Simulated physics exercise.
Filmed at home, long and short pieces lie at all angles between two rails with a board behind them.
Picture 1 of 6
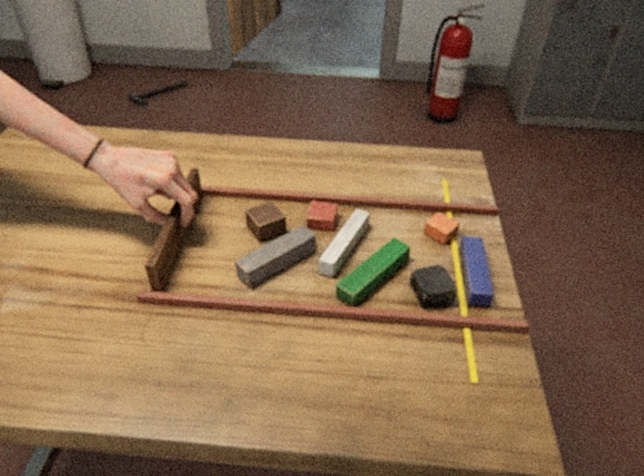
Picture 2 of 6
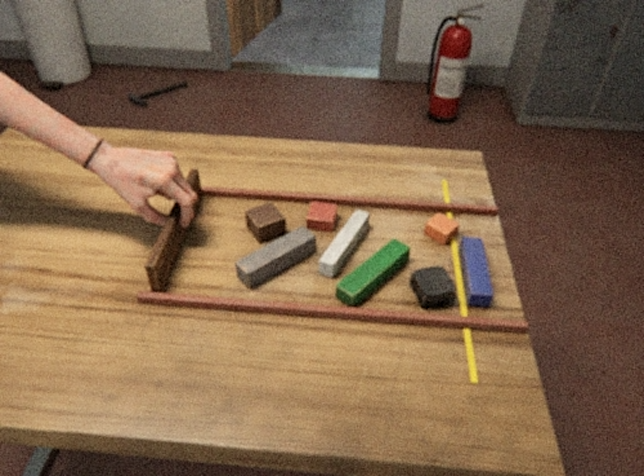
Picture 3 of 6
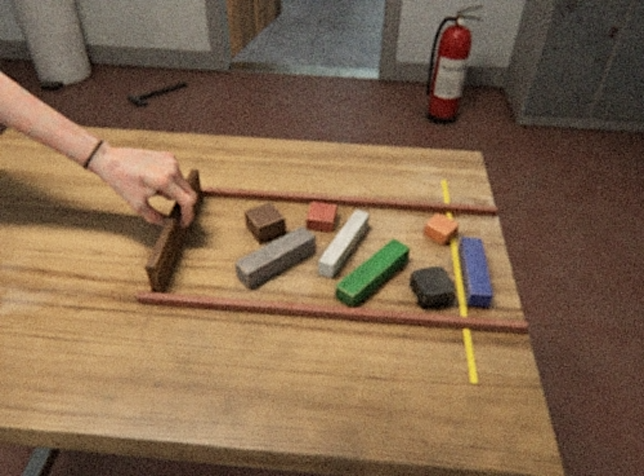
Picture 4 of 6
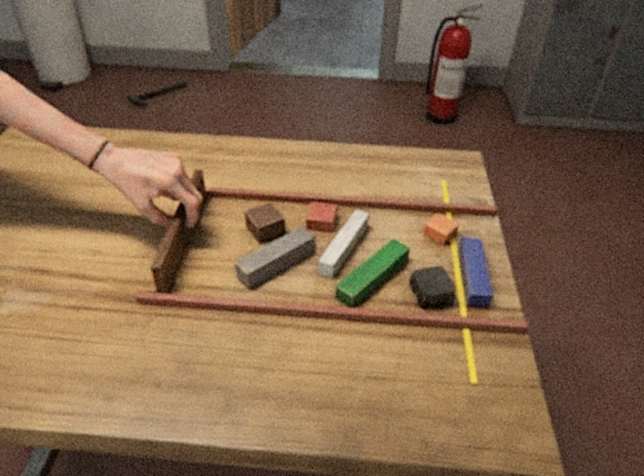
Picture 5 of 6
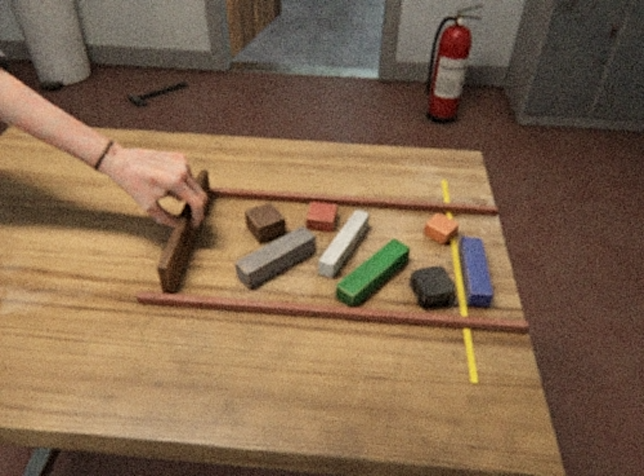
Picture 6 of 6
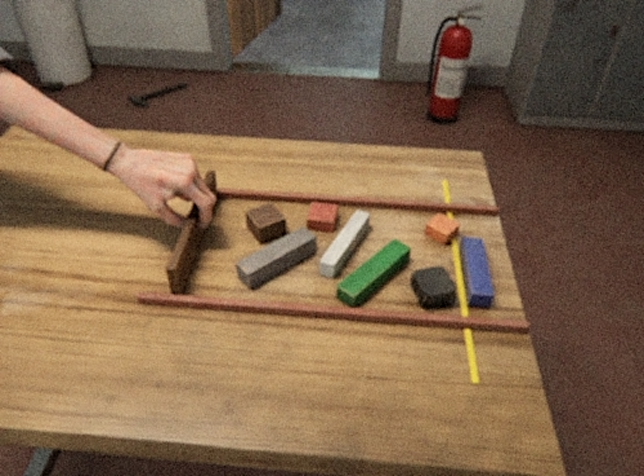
A hand holding a brown board upright on a wooden table keeps it nearly still, then slides it slightly right between two reddish rails, while the scattered coloured blocks and bars in front of it stay in place.
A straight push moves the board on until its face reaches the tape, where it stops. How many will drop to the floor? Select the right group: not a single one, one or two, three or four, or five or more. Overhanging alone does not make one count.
So the push knocks three or four off, going by the tape.
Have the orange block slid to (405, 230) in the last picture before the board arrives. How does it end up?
Orange block: Gone.
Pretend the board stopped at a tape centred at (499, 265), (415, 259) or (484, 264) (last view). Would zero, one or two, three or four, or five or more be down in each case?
Trial 1 - 5 or more; trial 2 - either one or two; trial 3 - at least five.
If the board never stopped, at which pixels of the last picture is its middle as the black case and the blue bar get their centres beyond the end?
The middle is at (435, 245) when it's the black case, and at (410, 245) when it's the blue bar.
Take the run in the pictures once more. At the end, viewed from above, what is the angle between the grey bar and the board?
Out of line by around 25°.
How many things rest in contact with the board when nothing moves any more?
In total, 3.
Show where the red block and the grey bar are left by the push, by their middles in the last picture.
Around (465, 217) and around (489, 267).
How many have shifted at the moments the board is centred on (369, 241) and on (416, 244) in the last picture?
First position 8; second position 8.
Soon after, none off yet; blue bar at rest near (476, 270); orange block at rest near (442, 229); black case at rest near (433, 288).
After that, none off yet; blue bar at rest near (476, 270); orange block moving near (445, 228); black case displaced a little near (448, 293).
And then, none off yet; blue bar tilting a little near (528, 275); orange block displaced about its own width near (459, 220); black case displaced well along near (513, 306).
In the end, the number that fall off is three or four; gone, green stick, black case and blue bar.
